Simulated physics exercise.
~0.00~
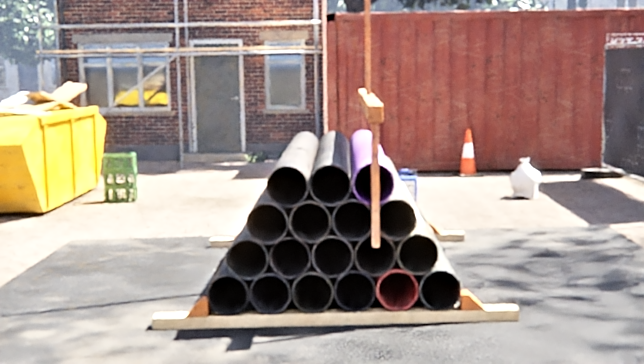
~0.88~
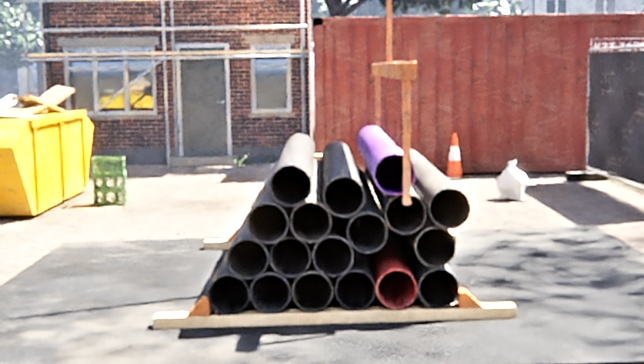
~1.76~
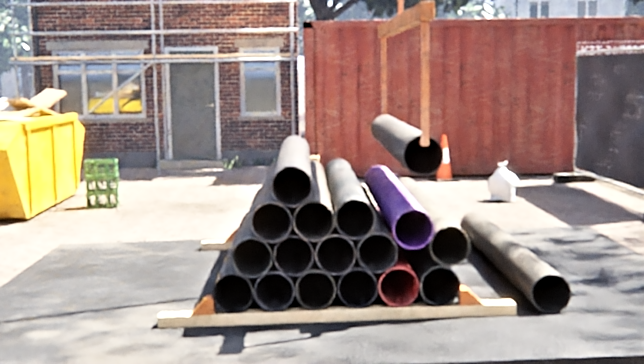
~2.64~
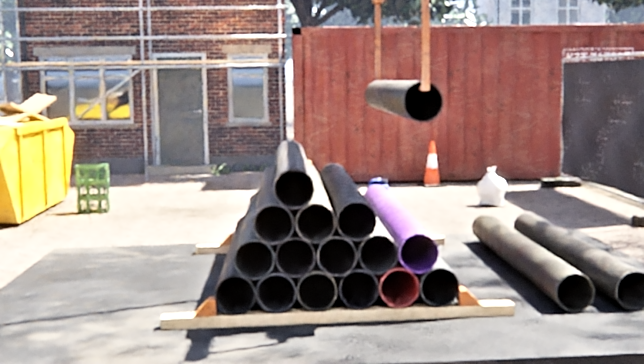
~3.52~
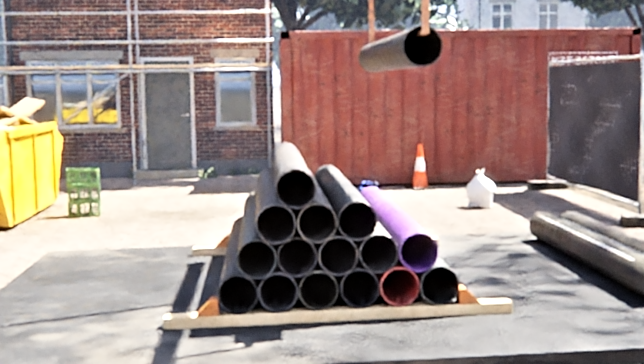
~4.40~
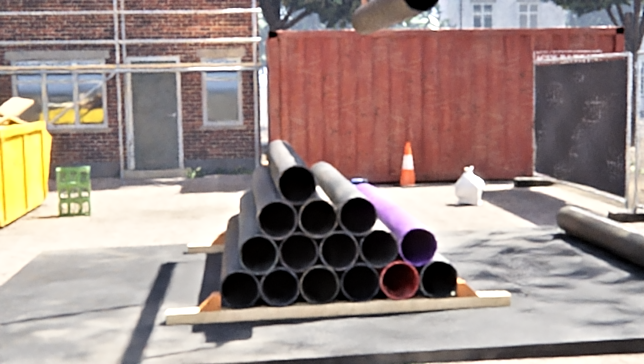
The clip opens on a stack of dark hollow pipes on wooden bearers, with a purple one at the top right and a red one in the bottom row, before a brick building and a red container. An orange beam draws a dark pipe up from beneath the purple one, nudging the purple pipe upward and to the right. As the hoisted pipe swings clear, the purple one drops down the right slope, and two dark pipes roll off across the asphalt. The beam keeps rising as the view drifts sideways. Finally, the lifted pipe is slipping out at the top, the purple pipe rests just above the bottom row, and the red one remains in place.
